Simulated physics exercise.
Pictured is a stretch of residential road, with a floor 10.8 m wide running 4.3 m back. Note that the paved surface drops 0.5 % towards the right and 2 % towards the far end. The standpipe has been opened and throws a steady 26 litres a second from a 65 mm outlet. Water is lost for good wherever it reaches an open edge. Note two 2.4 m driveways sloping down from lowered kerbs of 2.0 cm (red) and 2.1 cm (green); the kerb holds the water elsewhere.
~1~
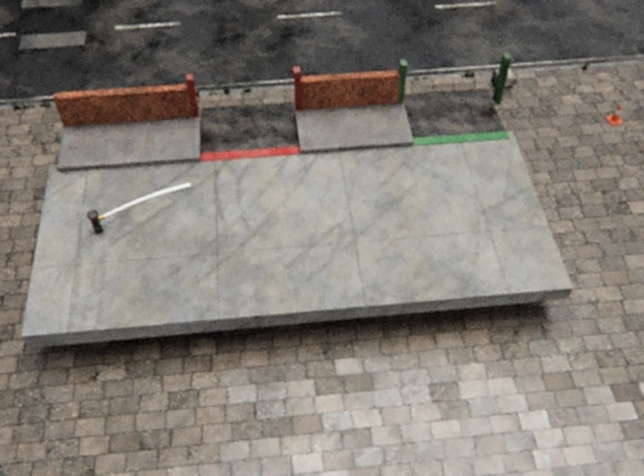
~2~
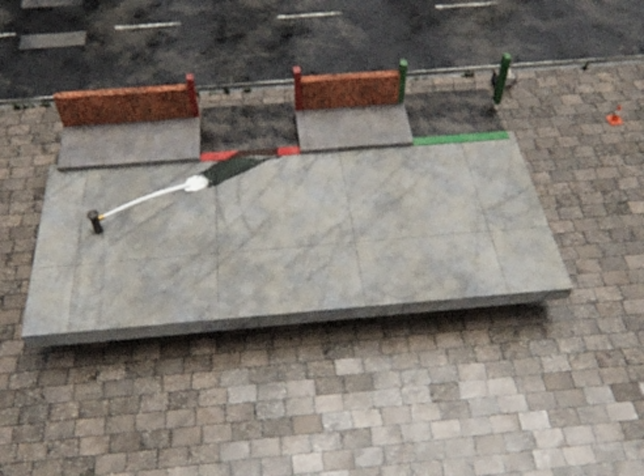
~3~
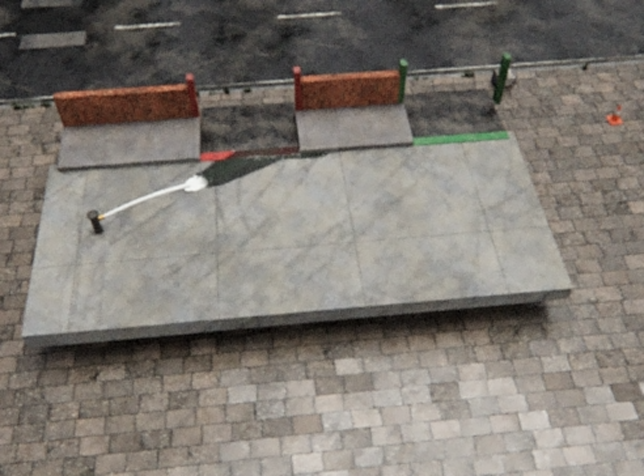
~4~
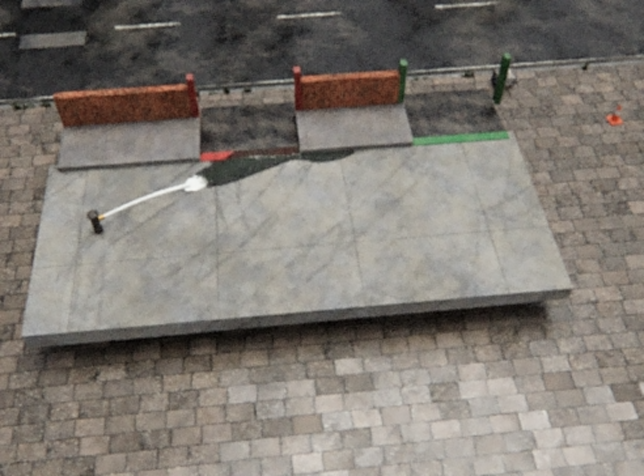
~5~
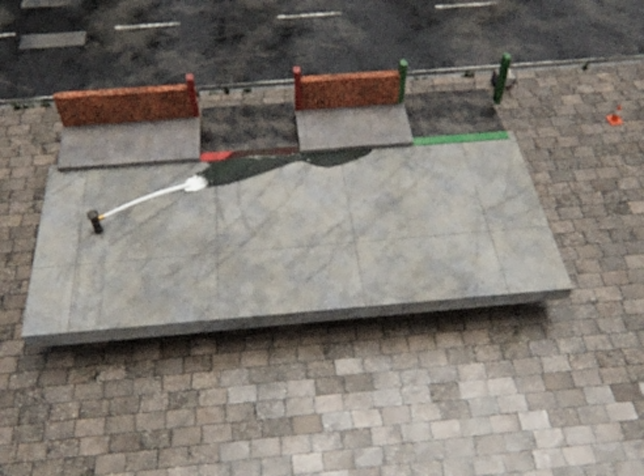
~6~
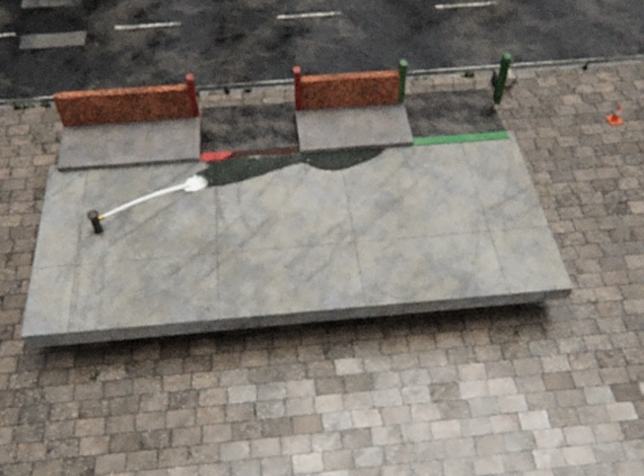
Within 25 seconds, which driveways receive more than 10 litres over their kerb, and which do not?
Most likely the red driveway ends up above the mark; most likely the green driveway ends up short of the mark.
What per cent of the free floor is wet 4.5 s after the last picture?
Something near 10 per cent.
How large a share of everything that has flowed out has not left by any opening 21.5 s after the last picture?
Roughly 14 percent of it is still there.
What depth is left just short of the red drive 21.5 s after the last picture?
I'd put it at around 2.5 centimetres deep.
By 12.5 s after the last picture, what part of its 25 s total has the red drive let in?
About 65 per cent.
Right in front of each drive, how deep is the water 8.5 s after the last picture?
In centimetres, red: 2.5; green: 1.5.
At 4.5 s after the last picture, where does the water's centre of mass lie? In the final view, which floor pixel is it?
The water is centred close to (315, 164).
Then, 1.5 s after the last picture water covers 5 % of the floor and is deepest (2 cm) near (198, 182); red driveway 2.5 cm at the lowered kerb, 90 L in, green driveway not reached.
Then, 4.5 s after the last picture water covers 10 % of the floor and is deepest (2 cm) near (198, 182); red driveway 2.5 cm at the lowered kerb, 154 L in, green driveway not reached.
Then, 8.5 s after the last picture water covers 10 % of the floor and is deepest (2 cm) near (198, 182); red driveway 2.6 cm at the lowered kerb, 239 L in, green driveway 1.6 cm at the lowered kerb, 0 L in.
Then, 12.5 s after the last picture water covers 10 % of the floor and is deepest (2 cm) near (198, 182); red driveway 2.6 cm at the lowered kerb, 325 L in, green driveway 2 cm at the lowered kerb, 0 L in.
Then, 21.5 s after the last picture water covers 10 % of the floor and is deepest (2 cm) near (362, 154); red driveway 2.6 cm at the lowered kerb, 519 L in, green driveway 2.3 cm at the lowered kerb, 0 L in.
